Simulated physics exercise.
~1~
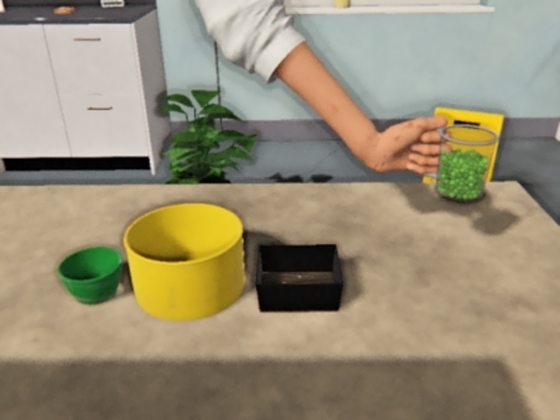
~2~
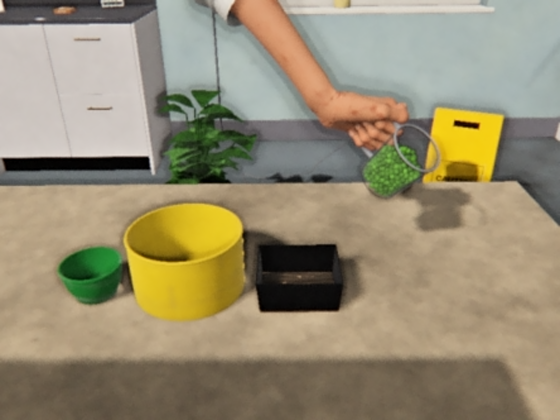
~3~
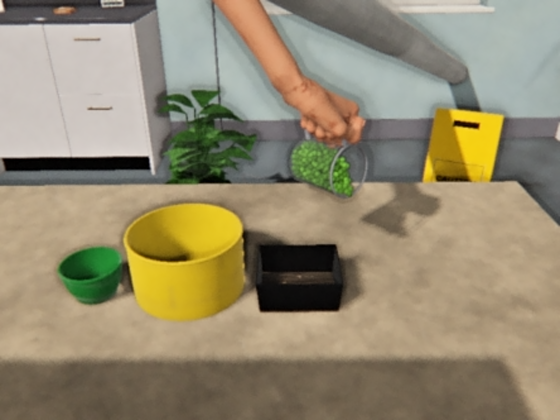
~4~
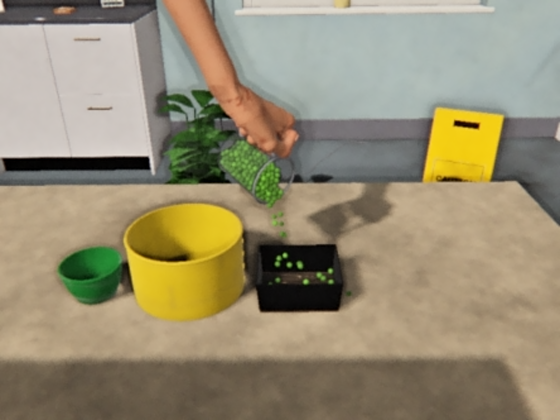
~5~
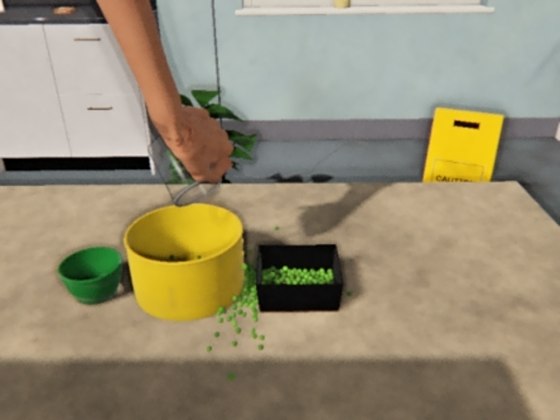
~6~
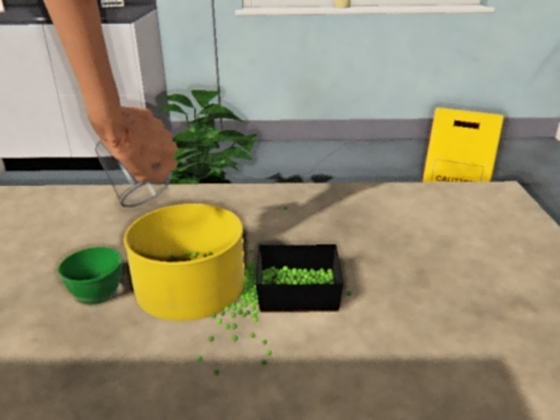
On a table, a hand moves a glass of green peas left, tipping them into a black tin, yellow pot and between.
